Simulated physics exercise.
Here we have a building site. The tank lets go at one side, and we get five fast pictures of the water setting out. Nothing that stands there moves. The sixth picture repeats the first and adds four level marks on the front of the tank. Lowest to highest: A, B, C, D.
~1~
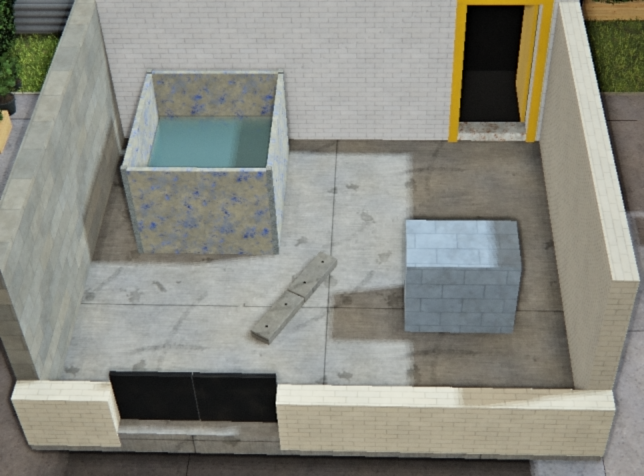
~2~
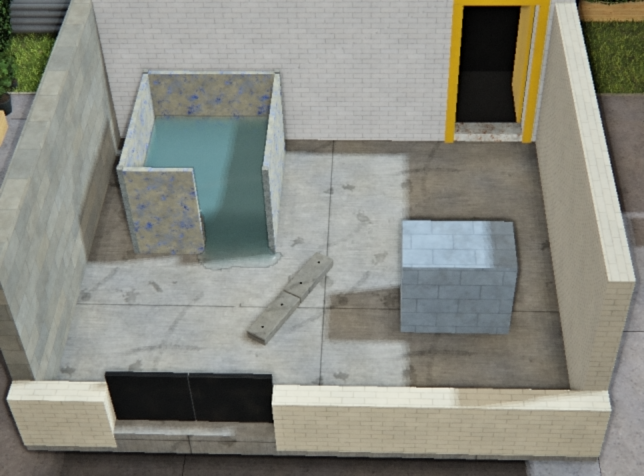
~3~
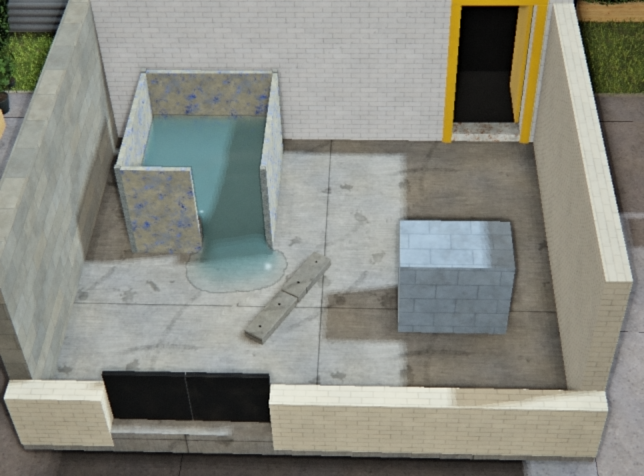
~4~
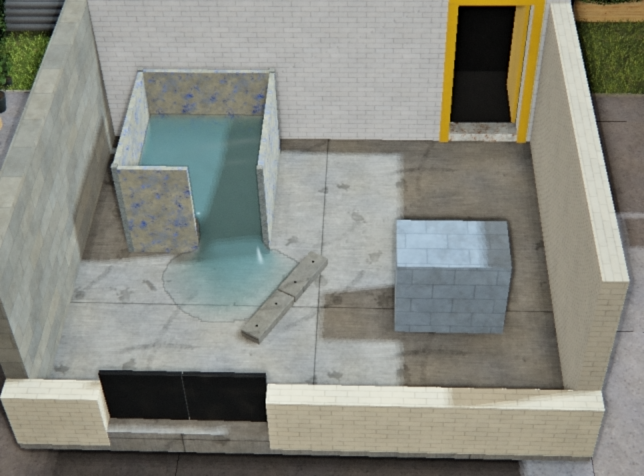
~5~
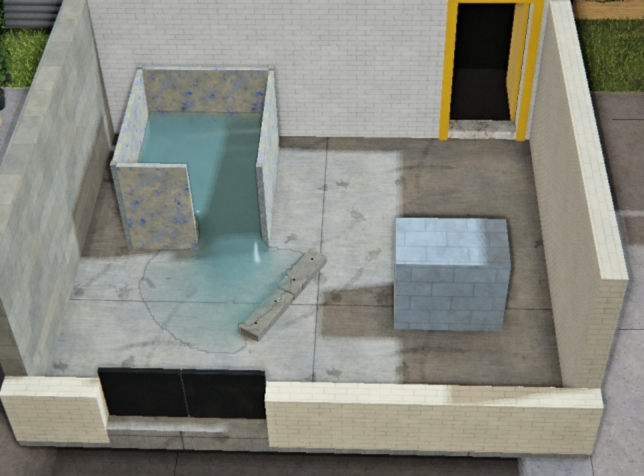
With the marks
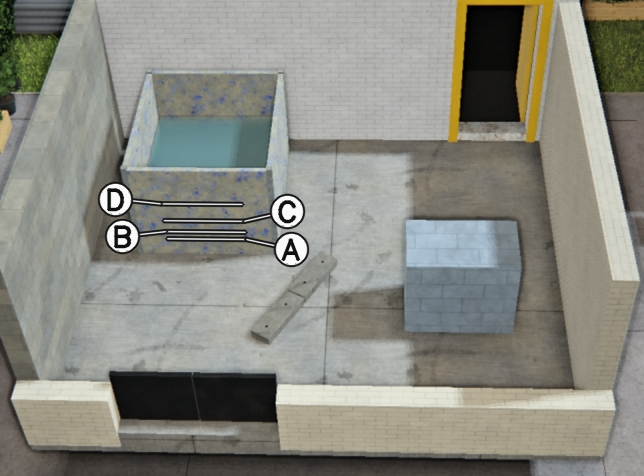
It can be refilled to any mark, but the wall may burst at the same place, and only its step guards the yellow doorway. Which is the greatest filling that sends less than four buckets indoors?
D.
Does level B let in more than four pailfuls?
No, that is safe.
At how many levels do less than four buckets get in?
All of them.
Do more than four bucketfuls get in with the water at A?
No, that is safe.
On the marked copy, A at (206, 239); B at (205, 231); C at (203, 221); D at (201, 204); from the bottom up A, B, C, D.
With A, nothing gets over.
With B, nothing gets over.
With C, nothing gets over.
With D, a bucket or two gets in.
